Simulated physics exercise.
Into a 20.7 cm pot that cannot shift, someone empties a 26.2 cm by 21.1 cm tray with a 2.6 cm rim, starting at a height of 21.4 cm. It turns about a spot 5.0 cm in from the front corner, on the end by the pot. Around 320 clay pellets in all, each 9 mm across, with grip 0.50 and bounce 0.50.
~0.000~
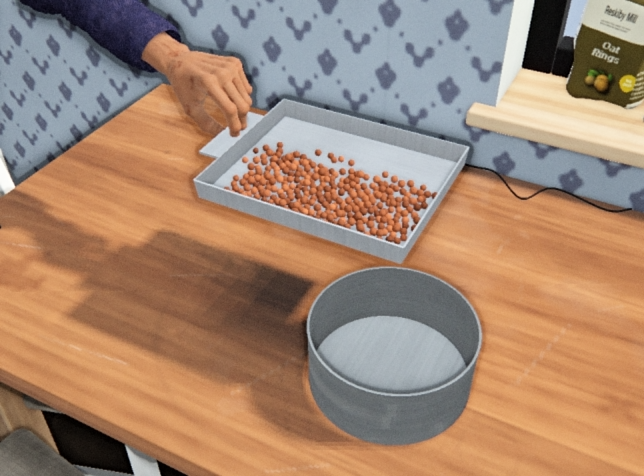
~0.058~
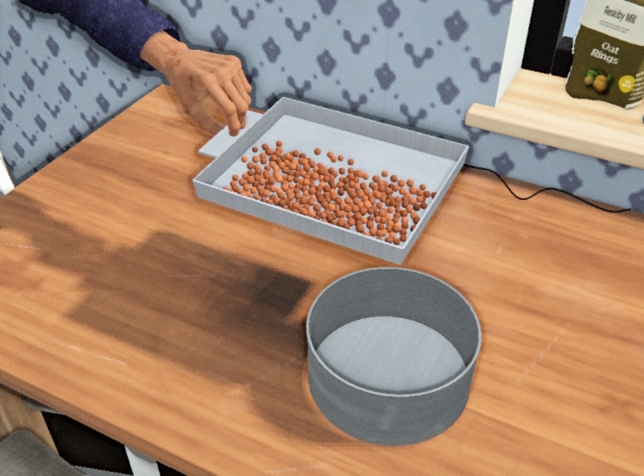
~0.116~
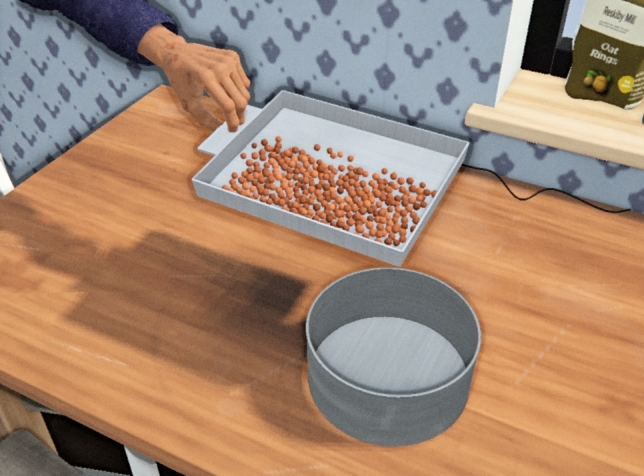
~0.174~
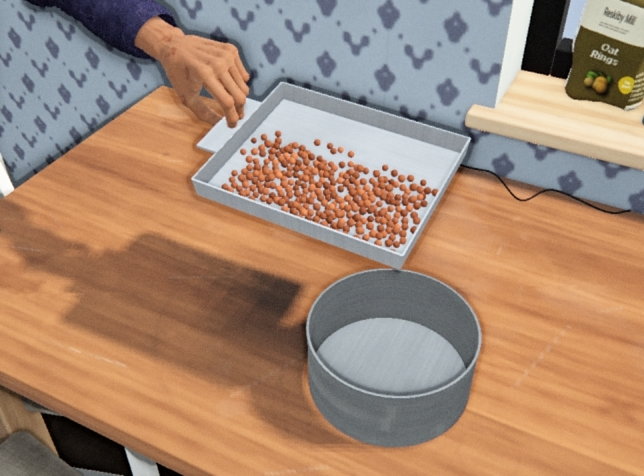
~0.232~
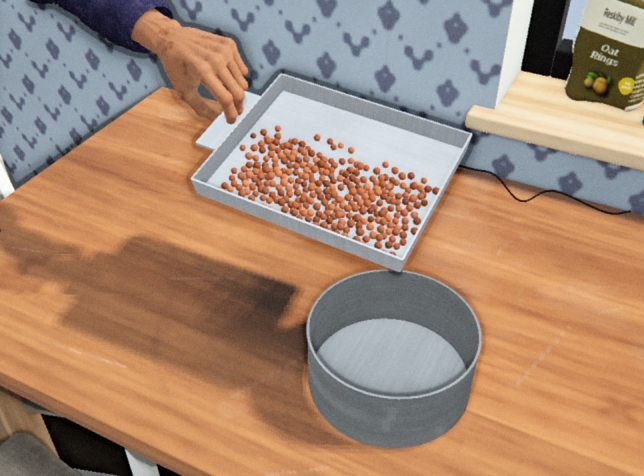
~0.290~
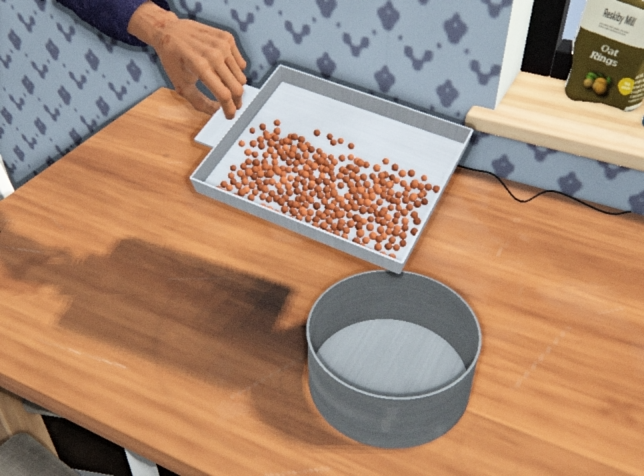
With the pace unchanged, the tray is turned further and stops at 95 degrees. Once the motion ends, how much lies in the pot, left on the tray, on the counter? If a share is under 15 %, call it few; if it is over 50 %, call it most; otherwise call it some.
I would say pot: Most, left on the tray: Few, counter: Some.
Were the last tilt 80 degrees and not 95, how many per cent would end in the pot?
That would give about 5 per cent.
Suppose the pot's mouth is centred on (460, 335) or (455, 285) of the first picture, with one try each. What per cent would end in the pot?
Some 35 and 0 per cent.
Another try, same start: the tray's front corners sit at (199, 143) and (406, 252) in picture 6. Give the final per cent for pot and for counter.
The pot gets 60 and the counter 35.
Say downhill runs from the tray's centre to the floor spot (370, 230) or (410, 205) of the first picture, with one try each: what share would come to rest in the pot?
First try: Around 95 percent; second try: Around 55 percent.
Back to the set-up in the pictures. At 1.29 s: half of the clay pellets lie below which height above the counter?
I'd put it near 26 cm.
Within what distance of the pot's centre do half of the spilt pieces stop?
Roughly 18 cm.
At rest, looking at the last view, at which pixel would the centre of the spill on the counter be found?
Centre of spill: Around pixel (264, 423).
After 0.89 s, tilt 53 degrees; the tray holds 100 %, the pot 0 %.
Then, at 1.29 s, tilt 78 degrees; the tray holds 95 %, the pot 0 %.
After 1.77 s, tilt 95 degrees; the tray holds 40 %, the pot 15 %.
At rest (3.0 s), pot 70 %, tray 0 %, counter 30 %.
